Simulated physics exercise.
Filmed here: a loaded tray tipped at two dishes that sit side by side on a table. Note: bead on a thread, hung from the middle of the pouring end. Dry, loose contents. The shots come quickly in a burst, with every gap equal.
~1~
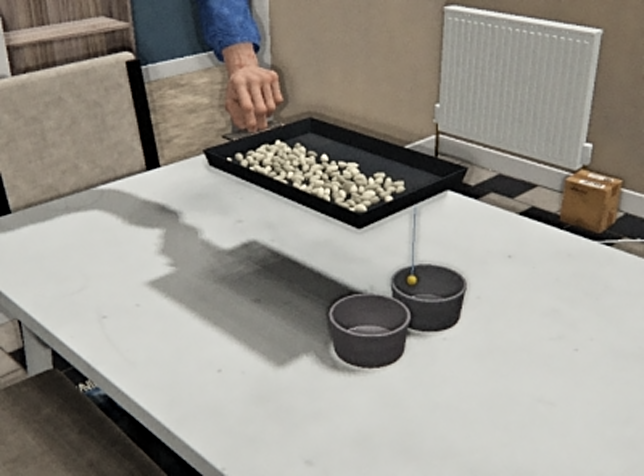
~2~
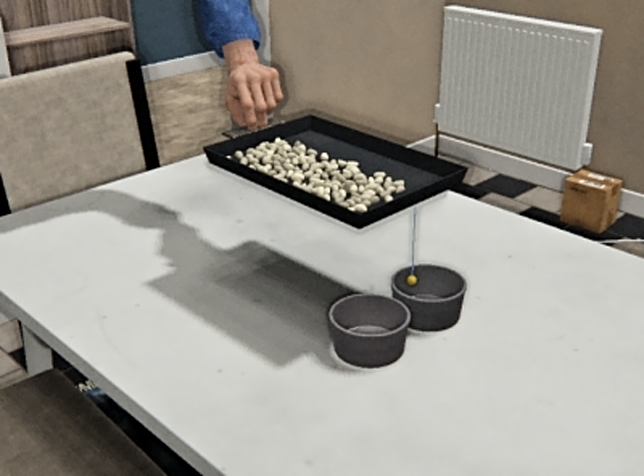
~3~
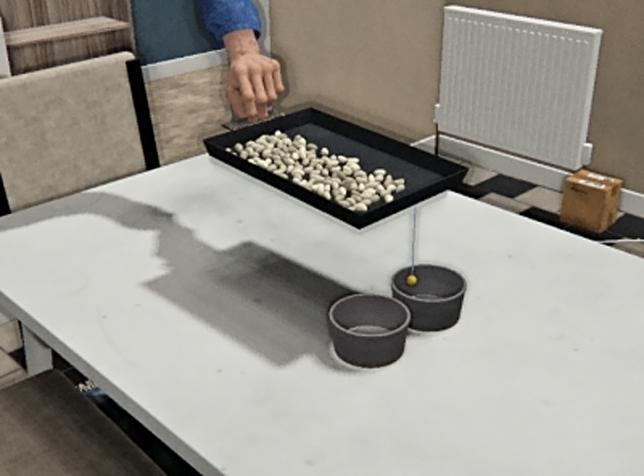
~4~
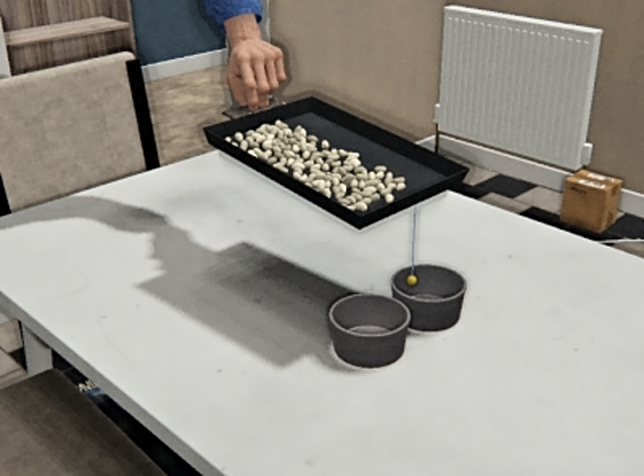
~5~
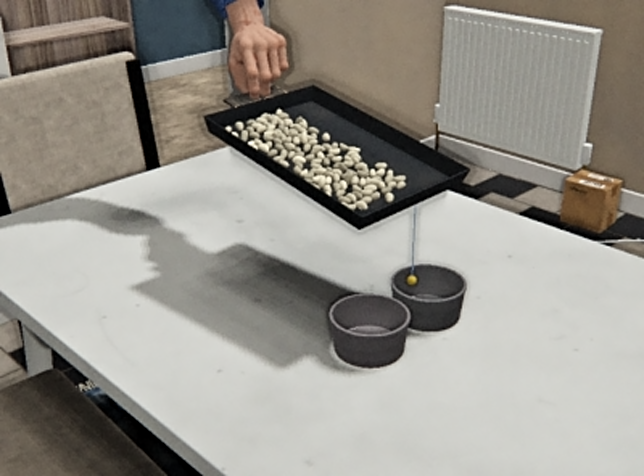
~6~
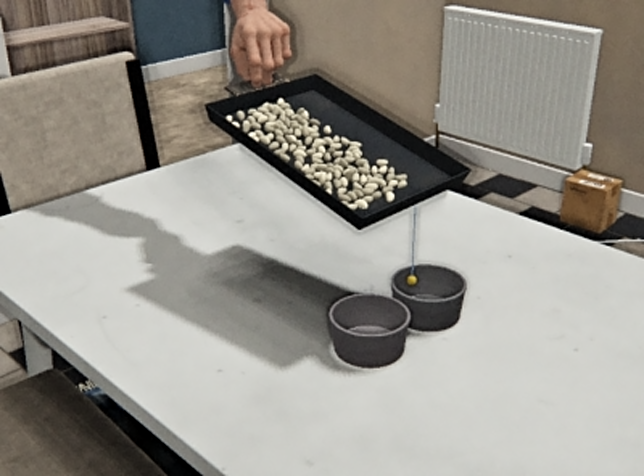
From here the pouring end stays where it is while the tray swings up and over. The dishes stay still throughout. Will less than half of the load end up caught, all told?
Yes, only the minority of it is caught.
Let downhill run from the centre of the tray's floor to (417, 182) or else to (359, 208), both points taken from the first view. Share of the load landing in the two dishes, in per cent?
The first try would leave around 30 per cent there, the second around 80 per cent.
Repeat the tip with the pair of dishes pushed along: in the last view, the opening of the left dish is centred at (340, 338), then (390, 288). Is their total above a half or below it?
Well, not up to half at the first spot and not up to half at the second.
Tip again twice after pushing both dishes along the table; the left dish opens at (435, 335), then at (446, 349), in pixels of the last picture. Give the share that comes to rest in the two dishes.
First position: Some 70 %; second position: Some 30 %.
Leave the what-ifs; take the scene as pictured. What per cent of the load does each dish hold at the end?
Left dish around 0, right dish around 0, both in a hundred.
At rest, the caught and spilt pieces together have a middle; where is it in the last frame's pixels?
Once nothing moves, the middle sits near (470, 359).
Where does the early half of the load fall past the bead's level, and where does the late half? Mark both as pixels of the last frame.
I'd say close to (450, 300) at first and close to (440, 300) later on.
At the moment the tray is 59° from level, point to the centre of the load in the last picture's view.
Roughly (390, 172).
Soon, tray tipped steeply; all on the tray.
A while on, tray tipped right over; about half on the tray; a small part outside both; about a third in the air.
Towards the end, tray tipped past a quarter turn; a stray few in the left dish; a stray few in the right dish; nearly all outside both.
Finally, tray tipped past a quarter turn; a stray few in the left dish; a stray few in the right dish; nearly all outside both.
